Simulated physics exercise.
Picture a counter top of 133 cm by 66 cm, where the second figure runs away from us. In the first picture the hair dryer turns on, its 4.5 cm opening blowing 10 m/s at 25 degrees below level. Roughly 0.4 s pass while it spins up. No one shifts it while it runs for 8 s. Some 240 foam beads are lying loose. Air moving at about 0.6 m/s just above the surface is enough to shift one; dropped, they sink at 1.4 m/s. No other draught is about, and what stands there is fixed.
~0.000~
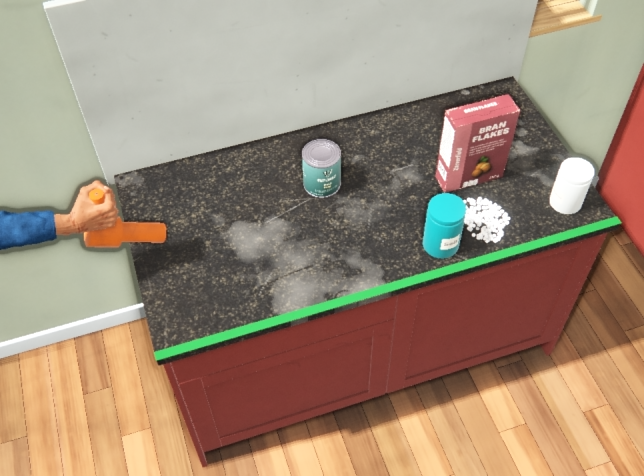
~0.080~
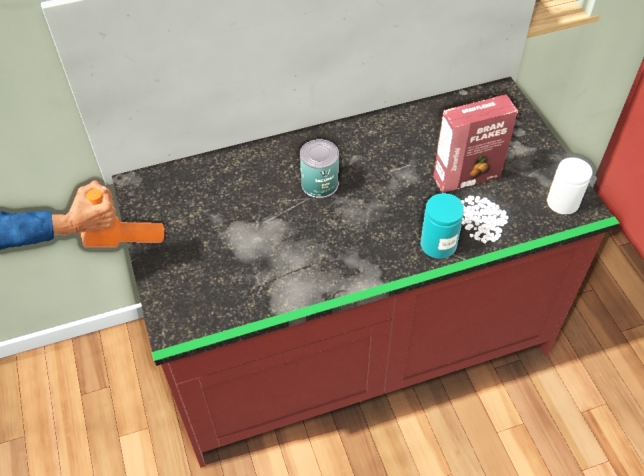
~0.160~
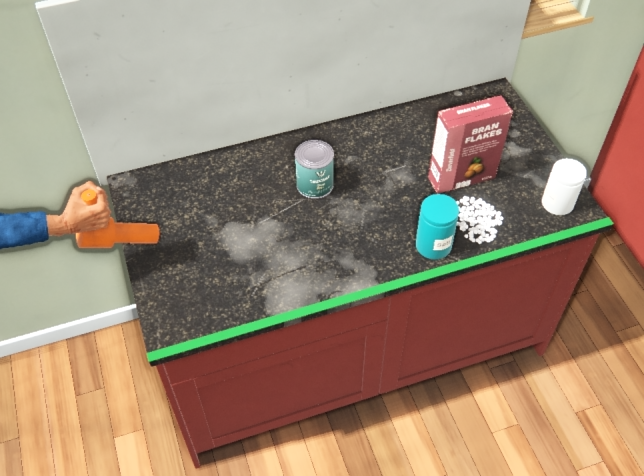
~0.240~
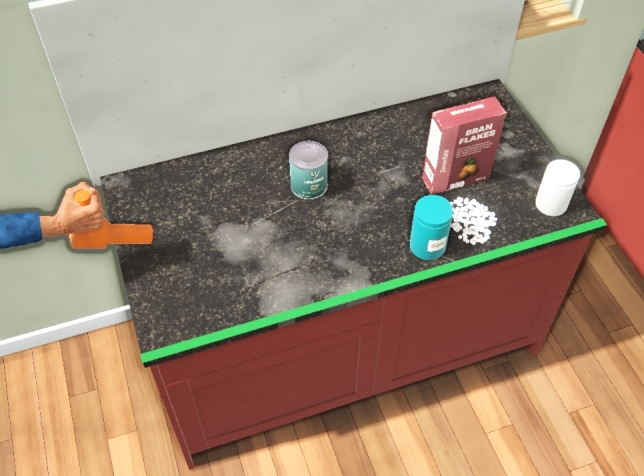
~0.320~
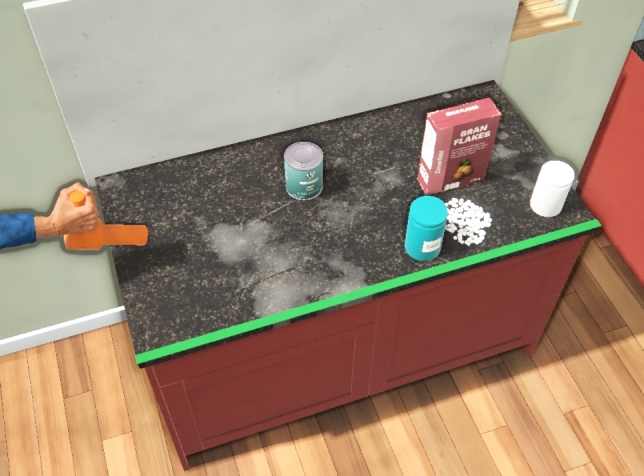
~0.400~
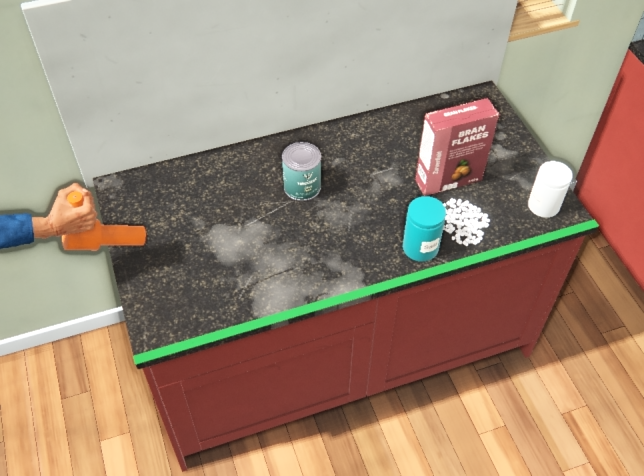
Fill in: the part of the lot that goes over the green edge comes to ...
Over a quarter.
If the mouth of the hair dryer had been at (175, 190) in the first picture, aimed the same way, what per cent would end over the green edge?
I'd expect close to 60 per cent.
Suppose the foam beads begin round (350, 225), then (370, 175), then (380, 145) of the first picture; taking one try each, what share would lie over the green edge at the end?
Going through the three spots in order, you'd get 40 percent, 0 percent and 0 percent.
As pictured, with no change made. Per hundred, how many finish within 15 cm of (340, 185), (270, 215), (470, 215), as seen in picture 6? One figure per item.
Taking the spots one by one, around 0 %, 0 % and 20 %.
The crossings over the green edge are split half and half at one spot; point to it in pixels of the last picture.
Around (546, 242).
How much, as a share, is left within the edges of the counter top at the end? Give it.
Roughly 30 per cent.
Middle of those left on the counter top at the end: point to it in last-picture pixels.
I'd put it around (507, 237).
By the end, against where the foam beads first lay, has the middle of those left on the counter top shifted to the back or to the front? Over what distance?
It has moved to the near edge by around 10 cm.
After 1.6 s, 35 % are over the green edge; the middle of those still in play is near (499, 229); 50 % have settled or left.
After 2.6 s, 42 % are over the green edge; the middle of those still in play is near (490, 235); 60 % have settled or left.
After 4.4 s, 50 % are over the green edge; the middle of those still in play is near (499, 236); 69 % have settled or left.
After 8.0 s, at the end, 57 % are over the green edge; the middle of those still in play is near (507, 237).
